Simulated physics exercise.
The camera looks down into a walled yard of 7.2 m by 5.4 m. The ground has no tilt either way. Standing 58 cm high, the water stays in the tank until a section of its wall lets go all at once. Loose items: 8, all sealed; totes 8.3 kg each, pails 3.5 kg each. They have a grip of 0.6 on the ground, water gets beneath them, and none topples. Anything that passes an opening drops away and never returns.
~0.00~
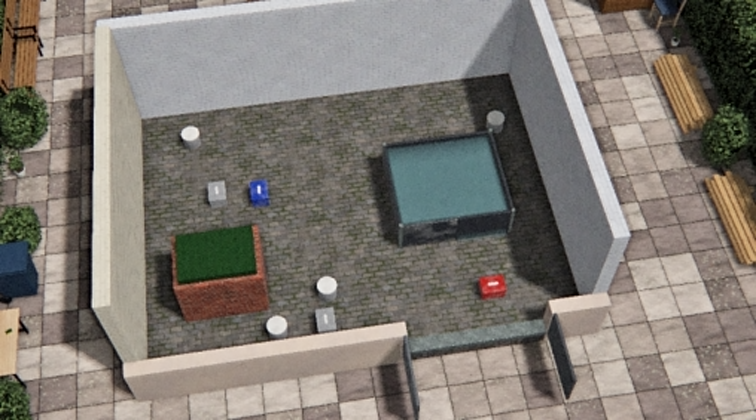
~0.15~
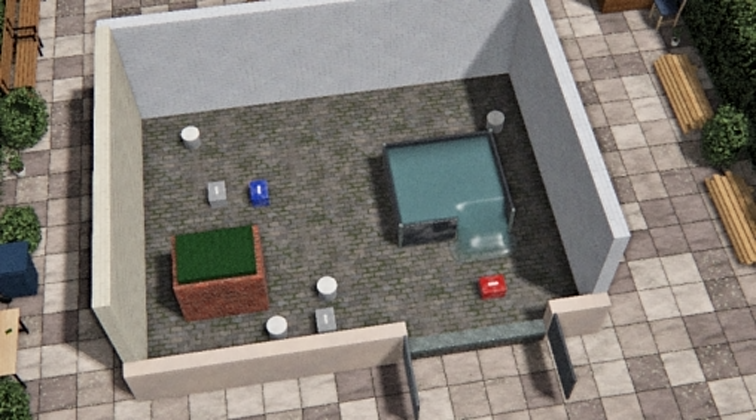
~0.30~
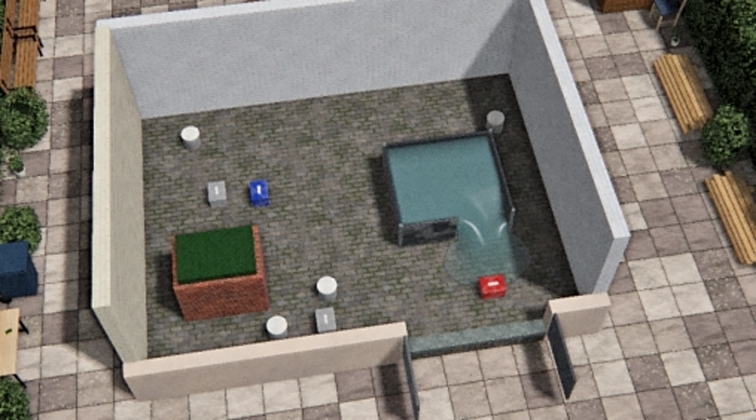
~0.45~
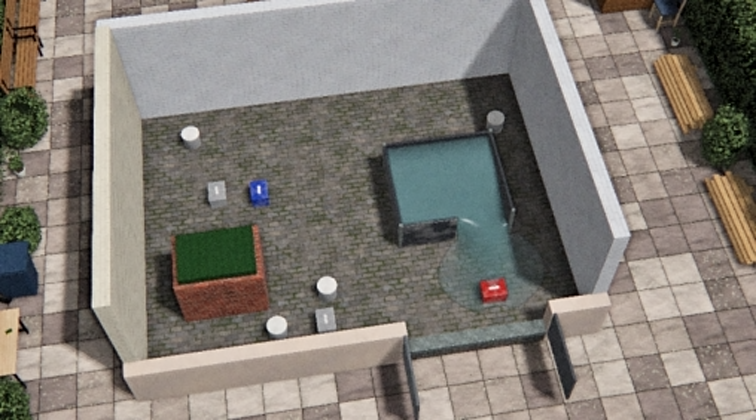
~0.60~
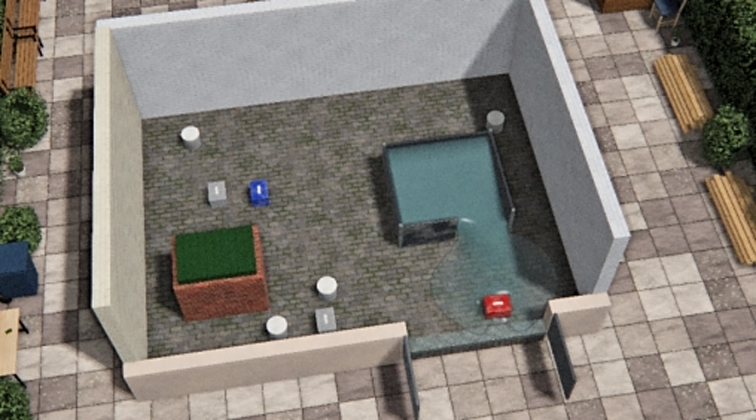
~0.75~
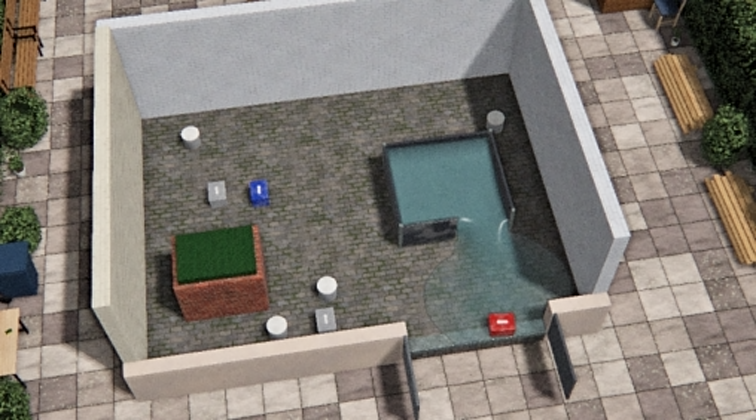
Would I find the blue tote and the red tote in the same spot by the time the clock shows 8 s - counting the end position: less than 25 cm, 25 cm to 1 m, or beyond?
In order: I expect the blue tote to hardly budge, I expect the red tote to be swept well away.
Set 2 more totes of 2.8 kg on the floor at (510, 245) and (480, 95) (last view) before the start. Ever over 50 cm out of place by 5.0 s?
So that's across the line and then behind the line.
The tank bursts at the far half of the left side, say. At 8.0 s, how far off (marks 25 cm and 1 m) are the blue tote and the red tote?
With that failure, the blue tote covers a big distance, and the red tote keeps its spot.
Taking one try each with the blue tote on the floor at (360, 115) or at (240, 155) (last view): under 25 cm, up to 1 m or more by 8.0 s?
I'd expect that it remains where it was first and remains where it was second.
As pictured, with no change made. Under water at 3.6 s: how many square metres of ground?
I'd put it close to 11.0 m2.
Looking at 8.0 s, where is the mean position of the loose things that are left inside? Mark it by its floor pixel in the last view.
Somewhere near (298, 222).
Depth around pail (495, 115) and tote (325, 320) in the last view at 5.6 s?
About 3 and 1 cm.
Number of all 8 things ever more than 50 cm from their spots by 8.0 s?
The answer here is 2.
After 1.6 s the blue tote is near (259, 190), 0.0 m from its start, aground; the red tote has gone out; 1 of 8 are out; 0 afloat.
After 3.6 s the blue tote is near (259, 190), 0.0 m from its start, aground; the red tote has gone out; 1 of 8 are out; 0 afloat.
After 5.6 s the blue tote is near (259, 190), 0.0 m from its start, aground; the red tote has gone out; 1 of 8 are out; 0 afloat.
After 8.0 s the blue tote is near (259, 190), 0.0 m from its start, aground; the red tote has gone out; 1 of 8 are out; 0 afloat.
